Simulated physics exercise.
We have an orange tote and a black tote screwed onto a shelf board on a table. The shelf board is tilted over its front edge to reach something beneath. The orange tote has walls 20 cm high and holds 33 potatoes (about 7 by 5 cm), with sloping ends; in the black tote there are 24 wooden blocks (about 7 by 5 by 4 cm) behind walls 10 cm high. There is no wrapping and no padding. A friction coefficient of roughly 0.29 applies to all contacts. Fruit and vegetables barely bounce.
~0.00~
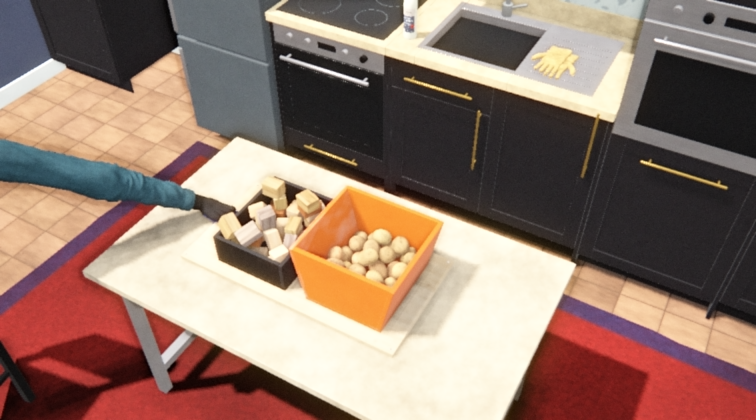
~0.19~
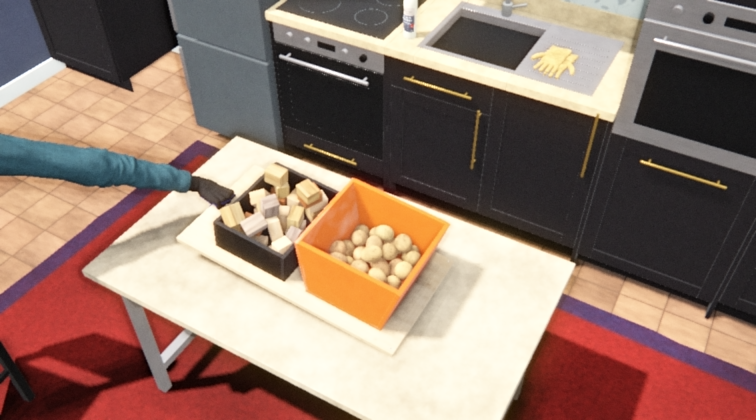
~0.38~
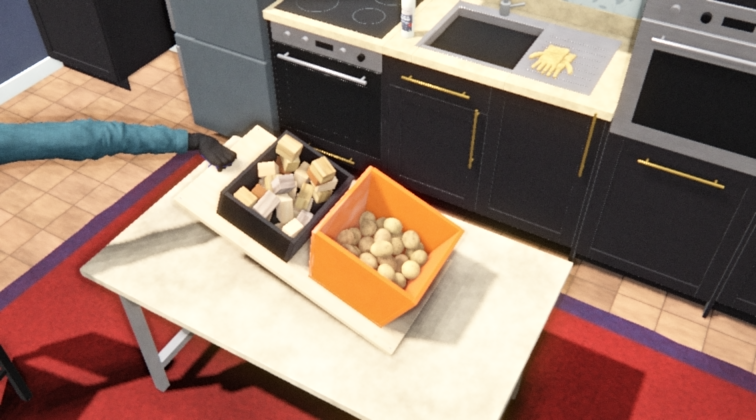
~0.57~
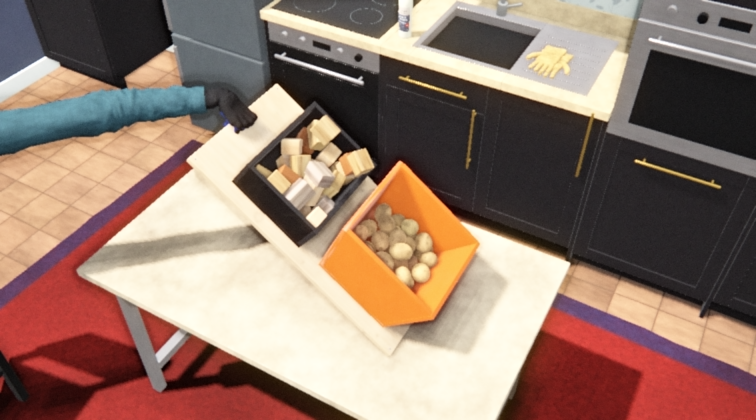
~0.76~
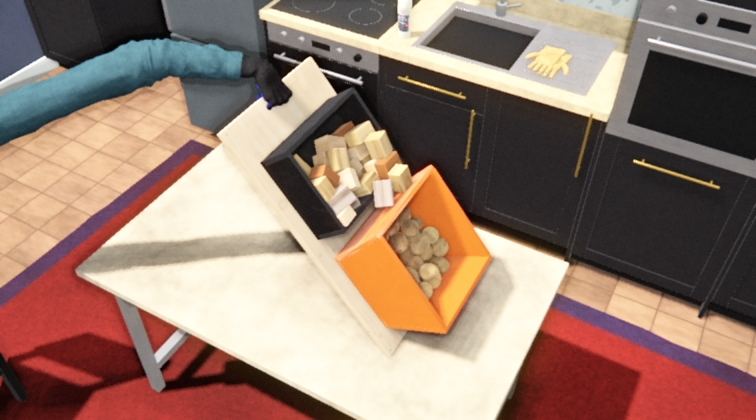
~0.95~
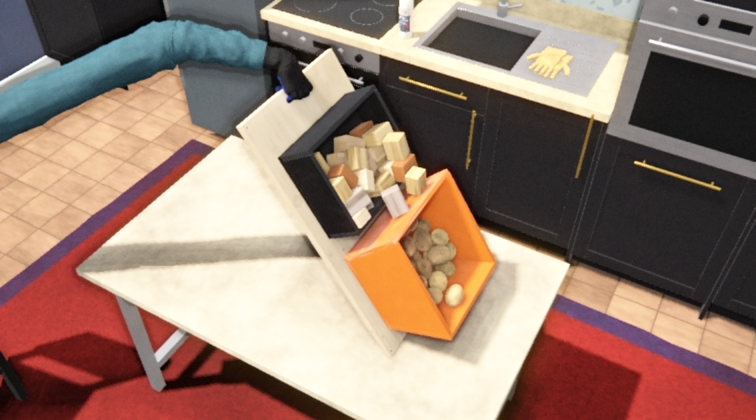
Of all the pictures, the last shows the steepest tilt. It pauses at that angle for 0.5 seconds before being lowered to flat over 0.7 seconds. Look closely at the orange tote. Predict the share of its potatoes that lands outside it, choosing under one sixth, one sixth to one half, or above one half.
The share outside is under one sixth.
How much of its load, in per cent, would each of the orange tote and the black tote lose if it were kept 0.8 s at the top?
That would cost orange tote 0 per cent of its load and black tote 10 per cent.
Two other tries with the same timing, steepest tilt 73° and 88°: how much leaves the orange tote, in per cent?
10 % and 80 %.
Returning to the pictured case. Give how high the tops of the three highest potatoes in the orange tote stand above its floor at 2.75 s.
Roughly 14 centimetres.
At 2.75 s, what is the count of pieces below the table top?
Roughly 0.
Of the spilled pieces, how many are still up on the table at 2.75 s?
I'd say close to 1 in all.
After 1.24 s, tilt 57°; 0 of 33 out of the orange tote and 1 of 24 out of the black tote.
After 1.60 s, tilt 50°; 0 of 33 out of the orange tote and 1 of 24 out of the black tote.
After 2.10 s, tilt 1°; 0 of 33 out of the orange tote and 1 of 24 out of the black tote.
When it is over (at 2.75 s), 0 of 33 out of the orange tote and 1 of 24 out of the black tote. Asked share, 0 of 33, 0 per cent.
